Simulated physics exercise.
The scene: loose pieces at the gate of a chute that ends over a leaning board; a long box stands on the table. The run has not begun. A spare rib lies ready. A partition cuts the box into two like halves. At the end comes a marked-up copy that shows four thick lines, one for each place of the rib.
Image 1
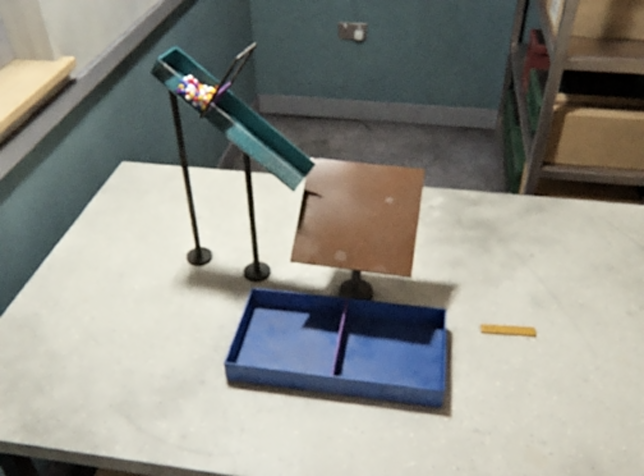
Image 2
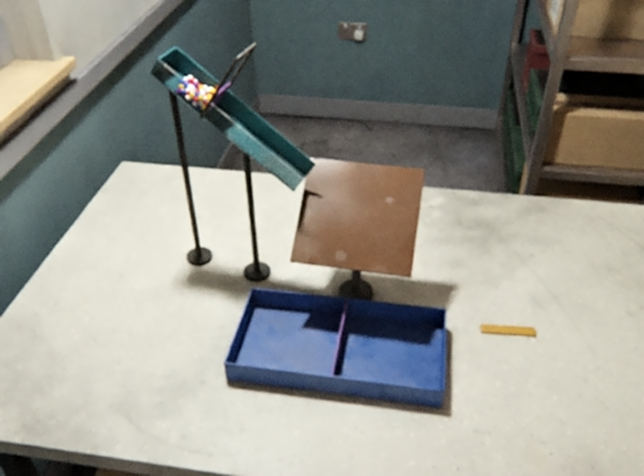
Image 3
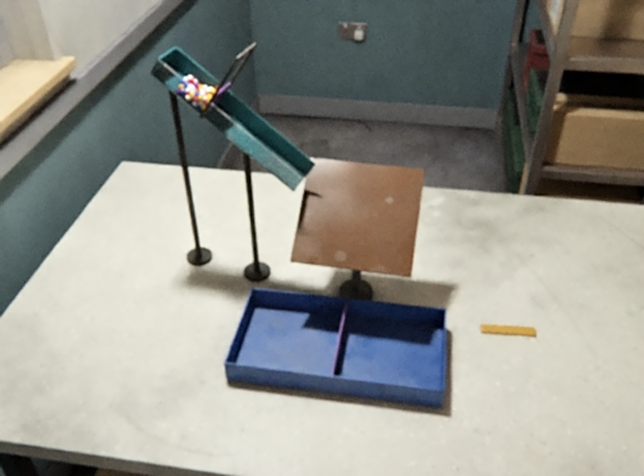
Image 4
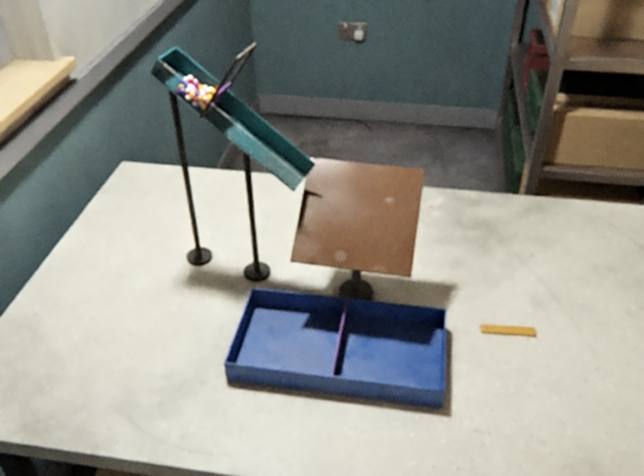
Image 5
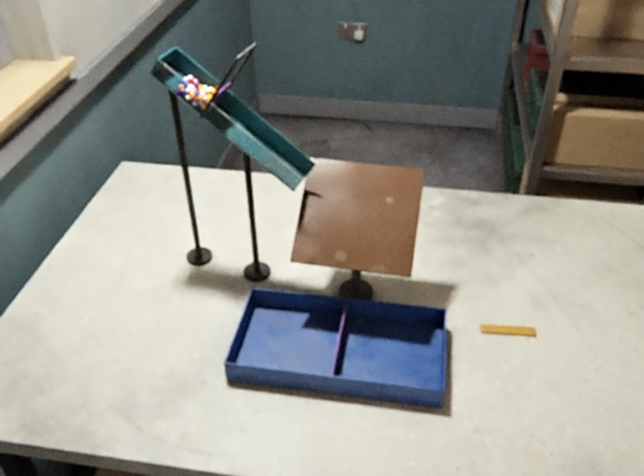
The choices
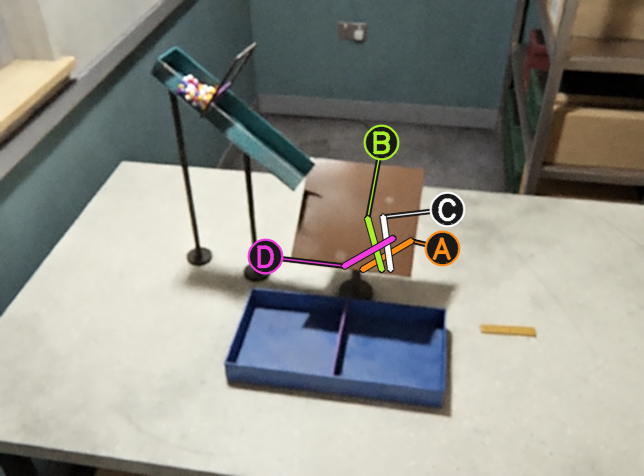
In this clip, colourful beads sit behind a closed gate in a raised, sloping teal chute beside a tilted brown board, with a divided blue box and a small yellowish strip on the table; nothing visibly moves.
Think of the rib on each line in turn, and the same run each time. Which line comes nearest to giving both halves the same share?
I would pick line A.
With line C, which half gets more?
The right half.
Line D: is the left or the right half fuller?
Left.
On the marked copy, line A from (411, 240) to (362, 269); line B from (367, 218) to (381, 269); line C from (383, 217) to (390, 269); line D from (392, 238) to (344, 266).
With A, of what is caught, close to two thirds in the left half, close to a third in the right.
With B, of what is caught, only a few in the left half, all but a few in the right.
With C, of what is caught, none at all in the left half, the whole lot in the right.
With D, of what is caught, all but a few in the left half, a small share in the right.
